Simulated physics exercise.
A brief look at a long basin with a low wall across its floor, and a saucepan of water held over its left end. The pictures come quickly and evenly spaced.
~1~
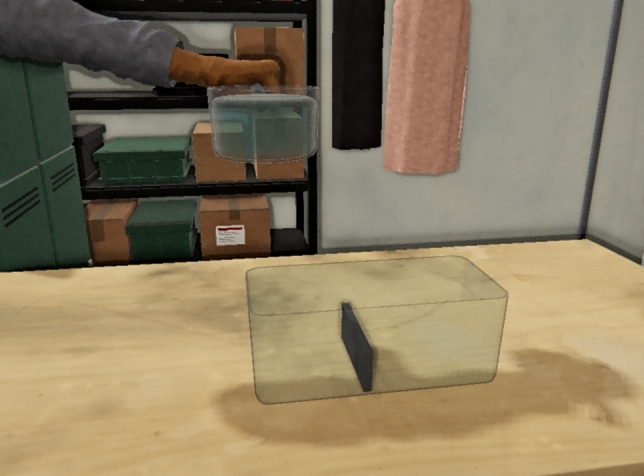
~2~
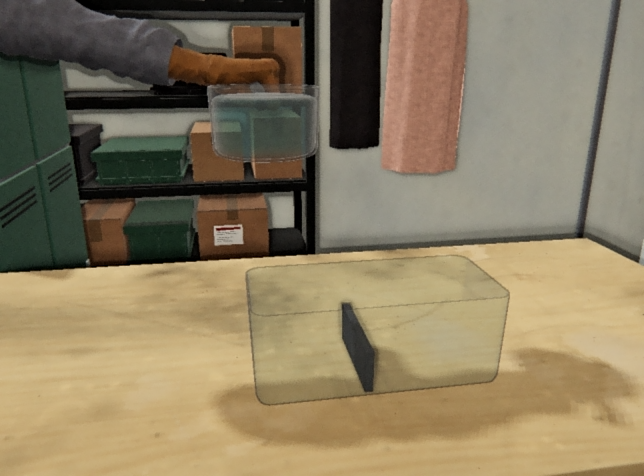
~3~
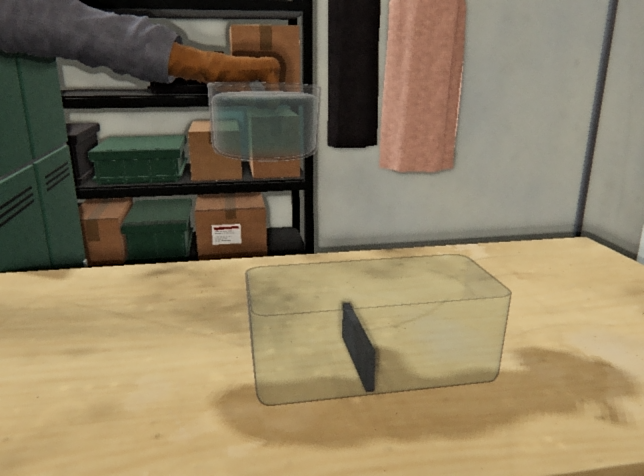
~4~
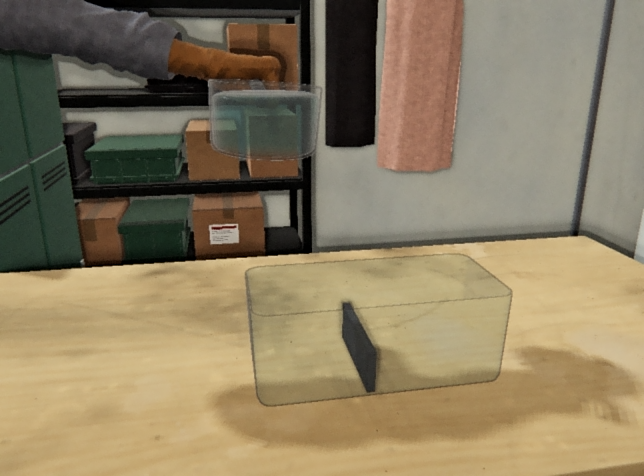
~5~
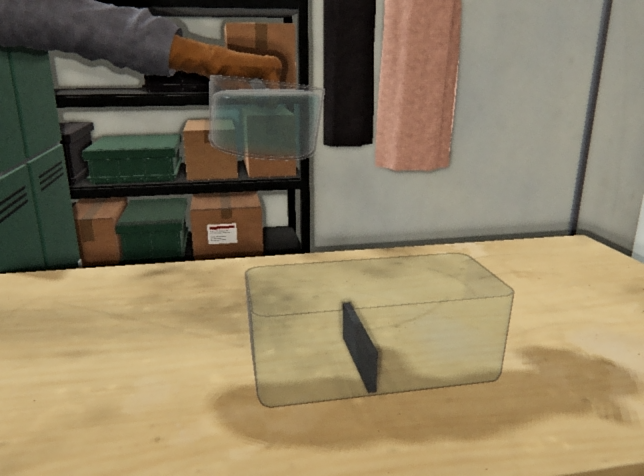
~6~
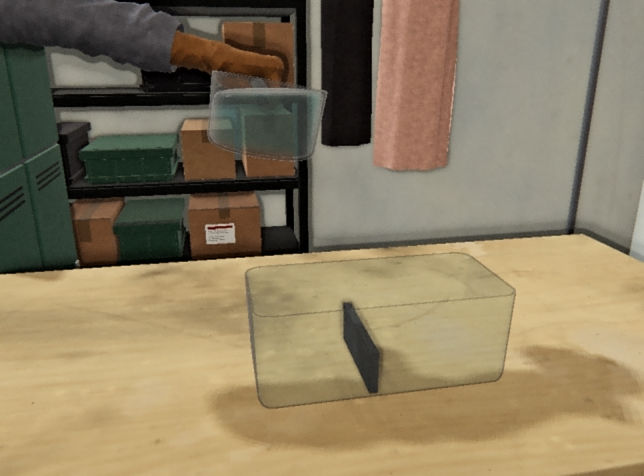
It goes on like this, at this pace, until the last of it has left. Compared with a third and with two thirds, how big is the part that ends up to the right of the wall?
Most likely the right of the wall will hold upwards of two thirds.
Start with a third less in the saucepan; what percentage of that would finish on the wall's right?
About 80 %.
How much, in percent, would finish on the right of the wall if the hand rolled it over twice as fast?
Roughly 90 percent.
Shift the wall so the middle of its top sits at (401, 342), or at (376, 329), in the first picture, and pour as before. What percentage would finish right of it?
About 30 per cent, then about 65 per cent.
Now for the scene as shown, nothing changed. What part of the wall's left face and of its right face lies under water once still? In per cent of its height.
About 10 per cent on the left and 40 per cent on the right.
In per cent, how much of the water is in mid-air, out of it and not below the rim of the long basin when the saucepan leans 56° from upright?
Share out of both vessels: Approx. 25 %.
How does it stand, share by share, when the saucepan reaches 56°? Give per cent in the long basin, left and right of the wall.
Left part: Around 0 %. Right part: Around 5 %.
A moment on, the tilt is 56° and 67 per cent is still to pour, 1 is left of the wall and 6 right of it.
Next, the tilt is 88° and 18 per cent is still to pour, 2 is left of the wall and 60 right of it.
Then the tilt is 98° and 2 per cent is still to pour, 9 is left of the wall and 84 right of it.
Later the tilt is 98° and 0 per cent is still to pour, 14 is left of the wall and 84 right of it.
Finally, 14 per cent lies left of the wall, 84 right of it and 2 outside.
